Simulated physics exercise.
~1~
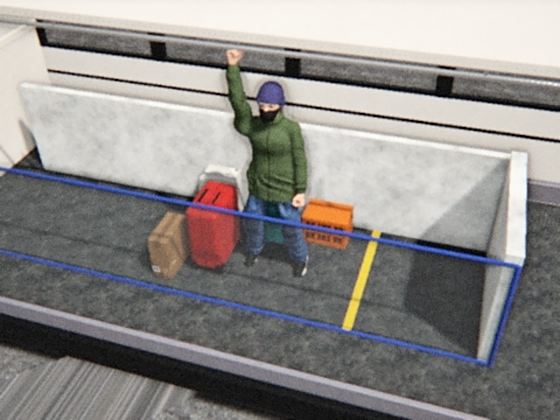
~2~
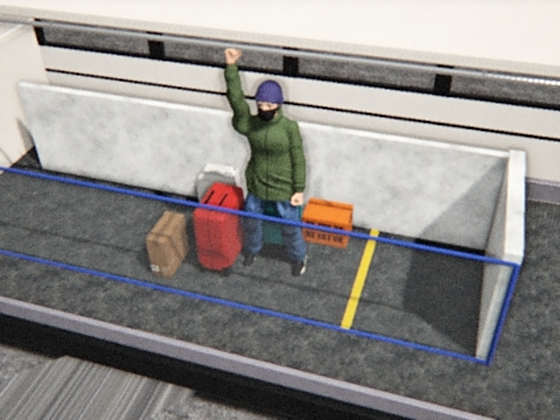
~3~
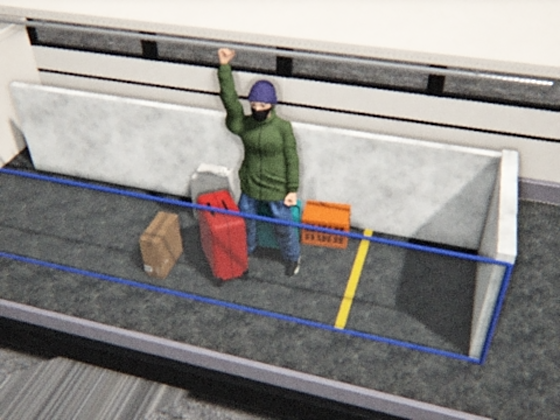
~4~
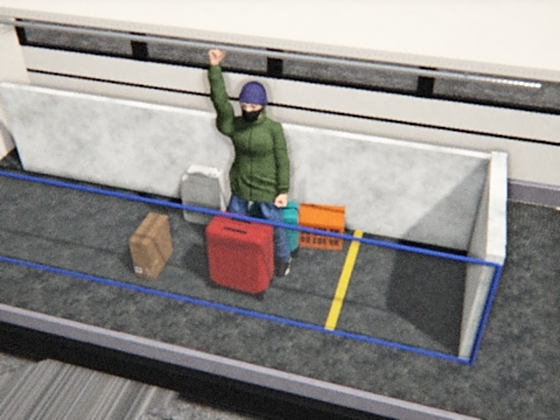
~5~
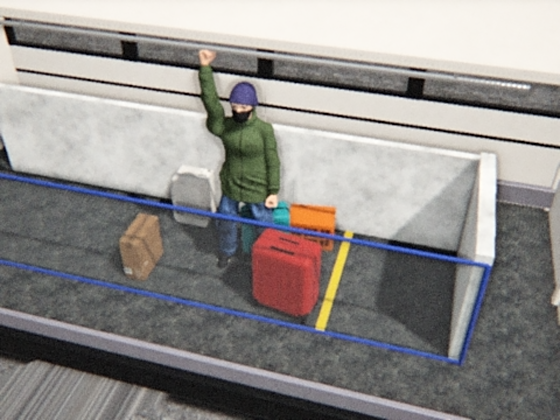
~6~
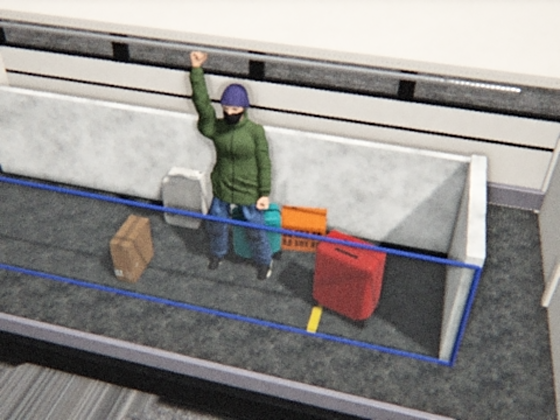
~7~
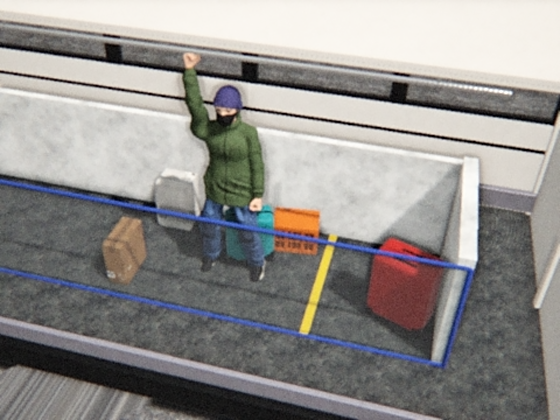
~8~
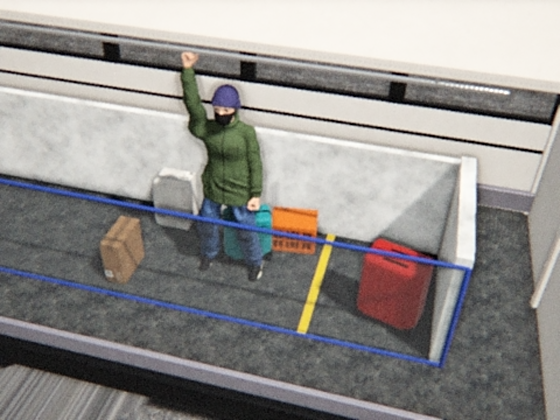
A big red wheeled suitcase rolled forward and right past a masked figure with a raised fist, crossed the yellow line and ended upright near the right-hand wall, while the brown carton, white pack, teal case and orange crate stayed behind the line.
